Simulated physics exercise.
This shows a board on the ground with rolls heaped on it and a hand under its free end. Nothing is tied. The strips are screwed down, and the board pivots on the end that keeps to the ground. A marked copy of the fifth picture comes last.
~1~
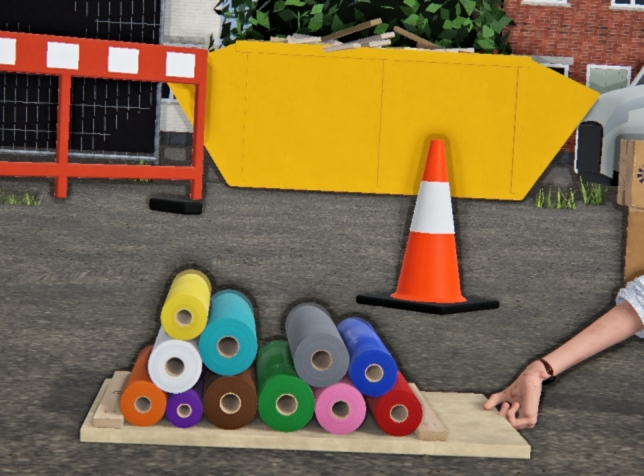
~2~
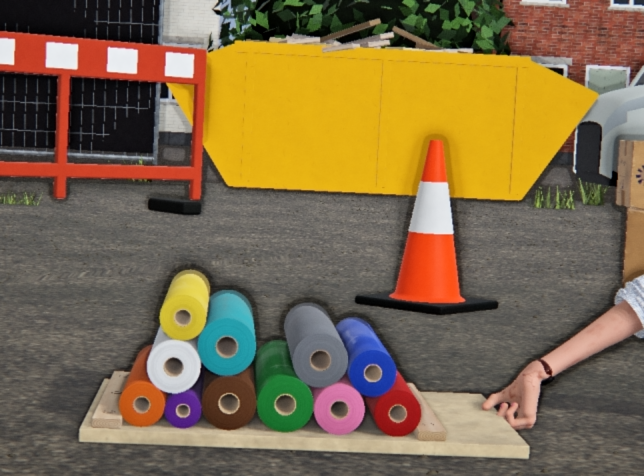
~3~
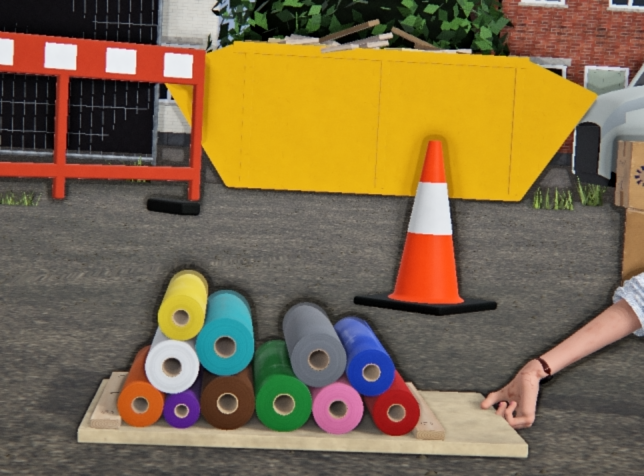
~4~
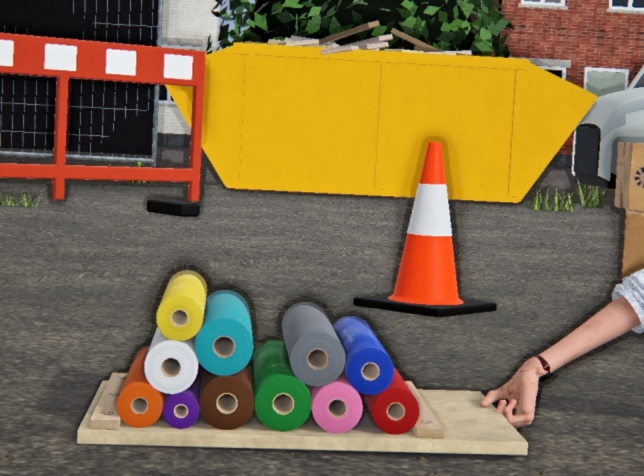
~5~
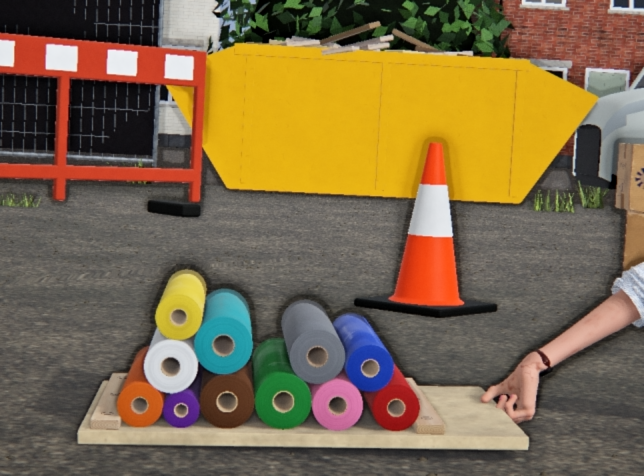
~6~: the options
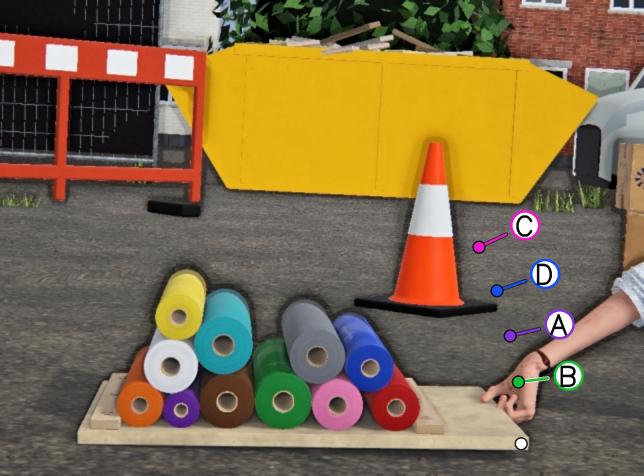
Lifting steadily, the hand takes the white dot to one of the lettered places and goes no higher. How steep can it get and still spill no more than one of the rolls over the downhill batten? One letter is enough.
Mark C is as high as it can go.
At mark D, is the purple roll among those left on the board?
Yes, with D.
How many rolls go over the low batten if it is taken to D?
The count is one.
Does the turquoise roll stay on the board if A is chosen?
Yes, with A.
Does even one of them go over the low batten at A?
Yes, at A.
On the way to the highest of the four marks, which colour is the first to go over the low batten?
The yellow one.
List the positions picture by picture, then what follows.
The first frame shows red roll (399, 413); white roll (175, 366); turquoise roll (228, 347).
The second frame shows turquoise roll (227, 347); grey roll (320, 360).
The third frame shows board (299, 411); red roll (397, 412); blue roll (371, 372); purple roll (181, 410).
The fourth frame shows board (298, 410); orange roll (140, 405); purple roll (181, 411).
The fifth frame shows board (299, 408); orange roll (140, 405); purple roll (181, 410).
On the copy, A at (510, 336); B at (519, 382); C at (479, 247); D at (497, 291); the white dot at (521, 444).
On C. First, board at 17°.
Then, board at 28°.
Finally, board at 28°, one over the low batten (yellow).
By contrast, A one over the low batten (yellow); B one over the low batten (yellow); D one over the low batten (yellow).
